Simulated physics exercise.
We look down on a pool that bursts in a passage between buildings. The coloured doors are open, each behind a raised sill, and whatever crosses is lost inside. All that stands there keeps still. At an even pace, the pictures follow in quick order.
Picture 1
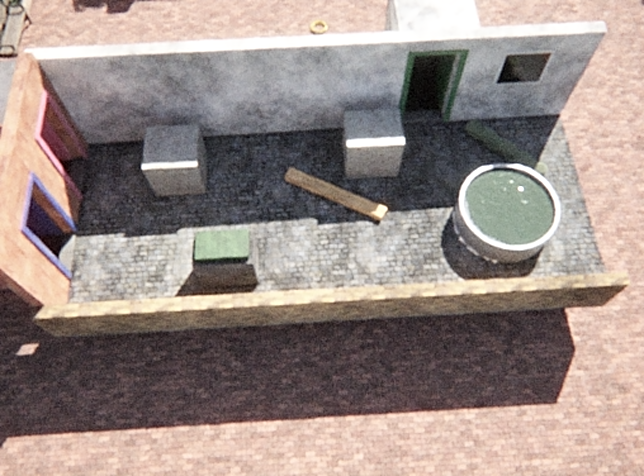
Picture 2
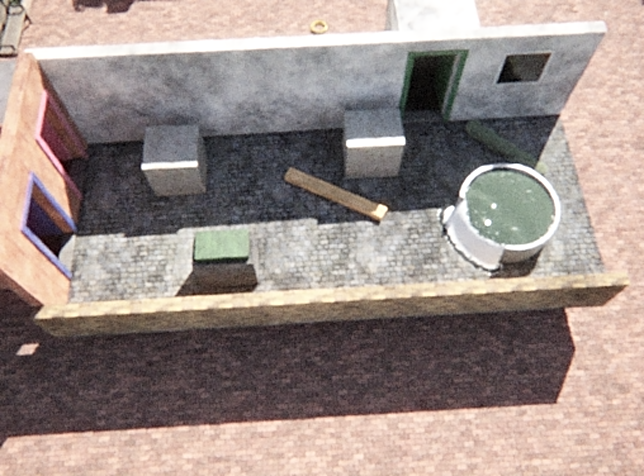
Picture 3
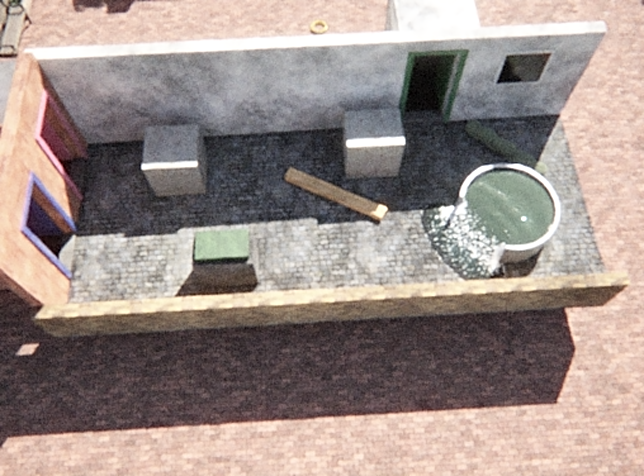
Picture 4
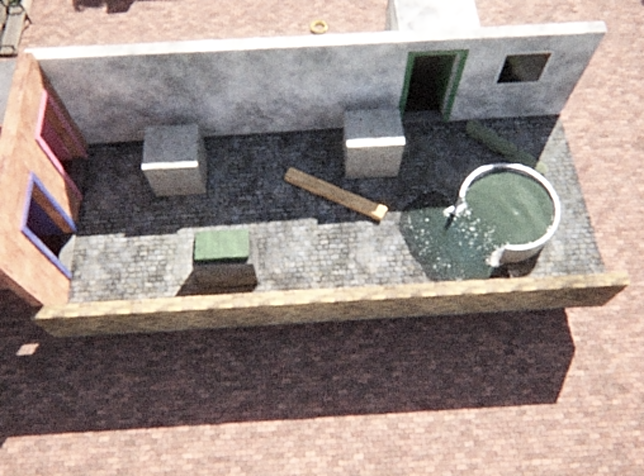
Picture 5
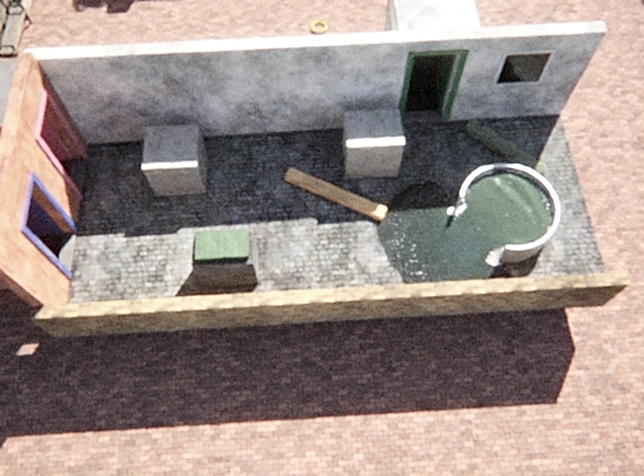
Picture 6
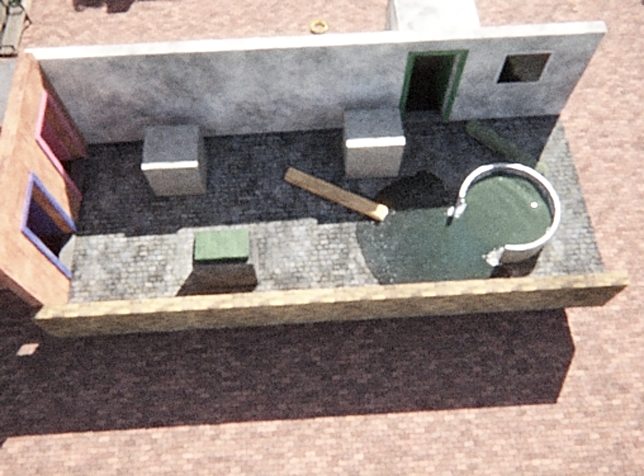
A round pool of green water stood whole in a walled passage, then its lower left side broke open and water poured out, spreading left across the dark paving past a wooden beam's end.
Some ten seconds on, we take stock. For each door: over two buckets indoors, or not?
Result: Pink door: Never tops two buckets, green door: Never tops two buckets, blue door: Tops two buckets.
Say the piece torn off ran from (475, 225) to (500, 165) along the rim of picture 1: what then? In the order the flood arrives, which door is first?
That would be the one in green.
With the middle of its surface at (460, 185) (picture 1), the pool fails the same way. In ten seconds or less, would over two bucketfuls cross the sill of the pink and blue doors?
Note: Pink door falls below the threshold, blue door crosses the threshold.
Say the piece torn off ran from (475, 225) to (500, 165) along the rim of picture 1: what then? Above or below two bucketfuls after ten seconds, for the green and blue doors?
The green one goes past it, the blue one goes past it.
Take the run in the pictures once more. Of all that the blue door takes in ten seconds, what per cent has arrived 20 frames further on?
About 0 %.
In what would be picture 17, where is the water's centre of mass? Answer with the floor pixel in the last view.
Somewhere near (408, 251).
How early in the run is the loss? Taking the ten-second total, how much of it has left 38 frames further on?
Approximately 45 in a hundred, I think.
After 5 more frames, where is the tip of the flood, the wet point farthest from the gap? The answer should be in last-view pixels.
Close to (264, 307).
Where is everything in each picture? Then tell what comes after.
The round pool at (509, 207) is whole and still, in the first picture.
The front is at (446, 211), out from the gap at (469, 238), in the second picture.
The front is at (431, 210), out from the gap at (469, 238), in the third picture.
Water pours out at (469, 239) and has run to (405, 216), in the fourth picture.
The front is at (384, 218), out from the gap at (469, 239), in the fifth picture.
Water pours out at (469, 239) and has run to (361, 227), in the sixth picture.
A moment on, water covers 25 % of the floor; the pink door not reached, the green door not reached, the blue door not reached.
Next, water covers 35 % of the floor; the pink door not reached, the green door not reached, the blue door not reached.
Then, water covers 50 % of the floor; the pink door not reached, the green door not reached, the blue door wet at the sill, nothing in.
Later, water covers 65 % of the floor; the pink door wet at the sill, nothing in, the green door not reached, the blue door over two buckets in.
In the end, water covers 65 % of the floor; the pink door under two buckets in, the green door not reached, the blue door far over two buckets in.
